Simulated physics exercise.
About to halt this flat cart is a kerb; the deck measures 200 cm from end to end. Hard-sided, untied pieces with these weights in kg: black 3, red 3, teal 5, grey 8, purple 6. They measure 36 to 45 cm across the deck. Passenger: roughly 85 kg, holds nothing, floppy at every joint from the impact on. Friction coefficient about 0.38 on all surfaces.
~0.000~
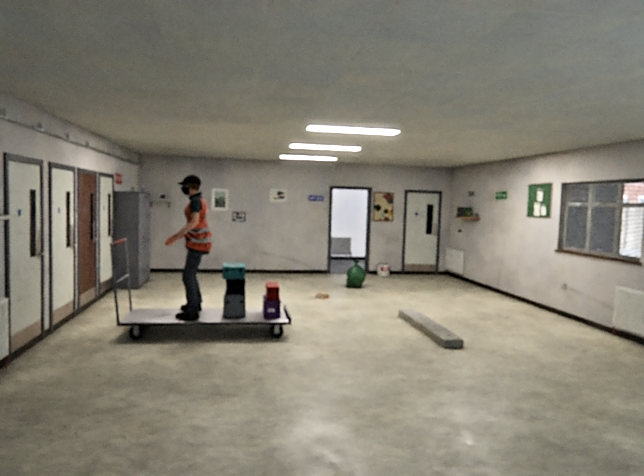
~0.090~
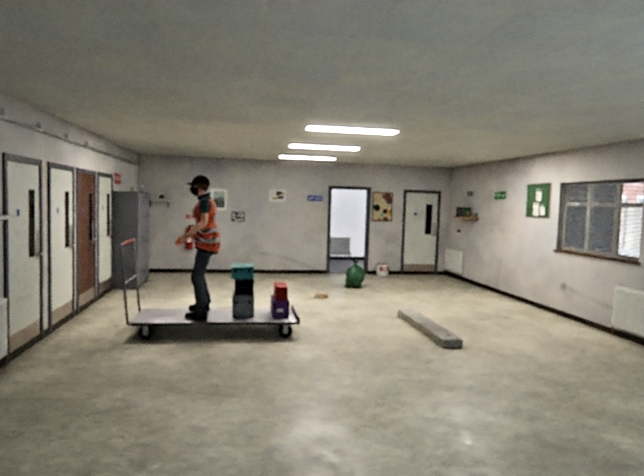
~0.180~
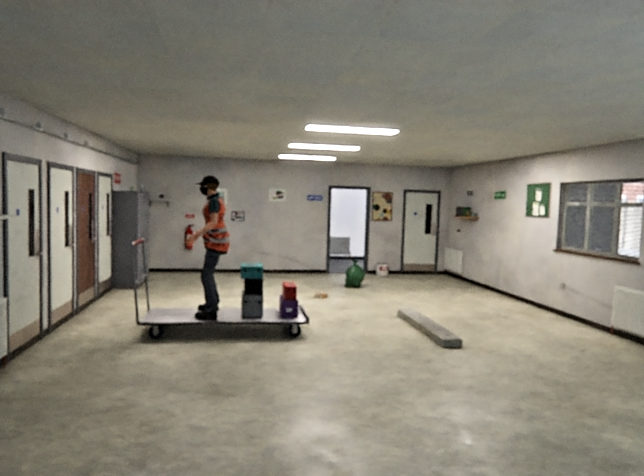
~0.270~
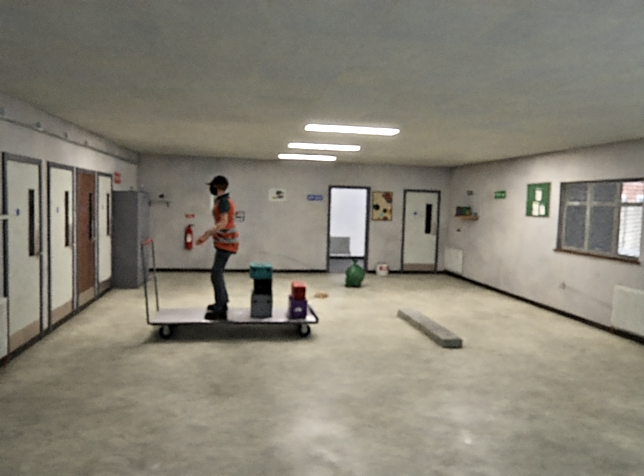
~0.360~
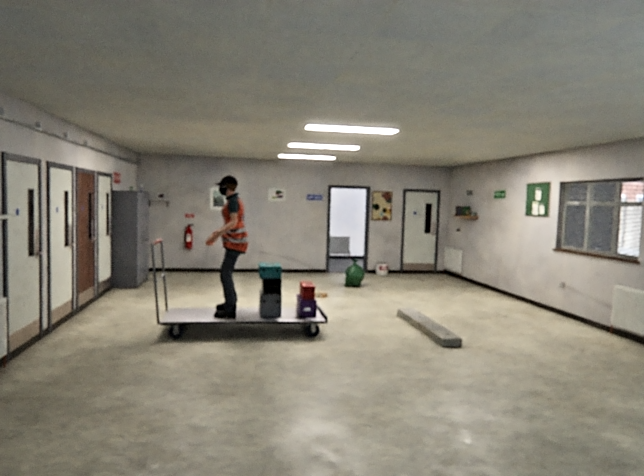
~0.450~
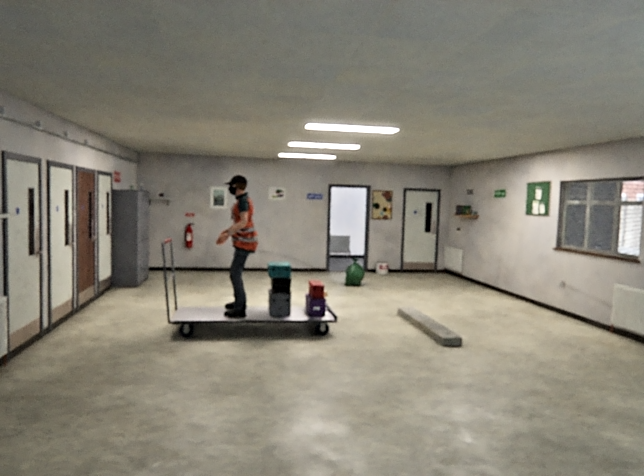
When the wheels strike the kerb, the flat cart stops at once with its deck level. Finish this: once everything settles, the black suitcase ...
Once everything settles, the black suitcase is gone over the front.
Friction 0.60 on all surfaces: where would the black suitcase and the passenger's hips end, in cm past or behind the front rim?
You'd see the black one settle 30 cm beyond the front rim while the hips stop 50 cm short of it.
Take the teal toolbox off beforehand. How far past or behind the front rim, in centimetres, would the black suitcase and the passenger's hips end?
Black 50 past, hips 50 behind.
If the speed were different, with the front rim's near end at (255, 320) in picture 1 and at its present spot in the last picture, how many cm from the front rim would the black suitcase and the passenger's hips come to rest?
In that case black 110 past, hips 20 past.
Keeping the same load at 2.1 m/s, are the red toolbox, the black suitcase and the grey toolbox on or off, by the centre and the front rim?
In that case the red one would not stay put, the black one would not stay put and the grey one would stay put.
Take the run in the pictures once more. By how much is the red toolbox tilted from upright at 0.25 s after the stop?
It leans roughly 20°.
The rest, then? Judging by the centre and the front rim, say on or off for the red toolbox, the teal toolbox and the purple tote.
In the end: Red off, teal off, purple on.
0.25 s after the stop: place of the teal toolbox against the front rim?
Around 50 cm short of the front rim.
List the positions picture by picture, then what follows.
In the first frame, black suitcase (236, 285), teal toolbox (234, 271), rim corner (290, 322); 188 cm still to roll.
In the second frame, black suitcase (244, 285), teal toolbox (243, 271), rim corner (299, 322); 176 cm still to roll.
In the third frame, black suitcase (253, 285), teal toolbox (252, 271), rim corner (308, 321); 164 cm still to roll.
In the fourth frame, black suitcase (263, 284), teal toolbox (261, 271), rim corner (318, 321); 153 cm still to roll.
In the fifth frame, black suitcase (271, 284), teal toolbox (270, 270), rim corner (327, 321); 141 cm still to roll.
In the sixth frame, black suitcase (281, 283), teal toolbox (279, 270), rim corner (336, 320); 129 cm still to roll. Speed about 1.3 m/s.
After 1.43 s the deck stops.
After 1.98 s the black suitcase is 14 cm behind the rim, tilted 20°, near (415, 287) in the last picture's view.
After 2.43 s the black suitcase is 16 cm past the rim, tilted 155°, near (435, 299) in the last picture's view.
At rest, 4.1 s, past the rim, black suitcase, red toolbox and teal toolbox; behind it, grey toolbox, purple tote and the passenger's hips.
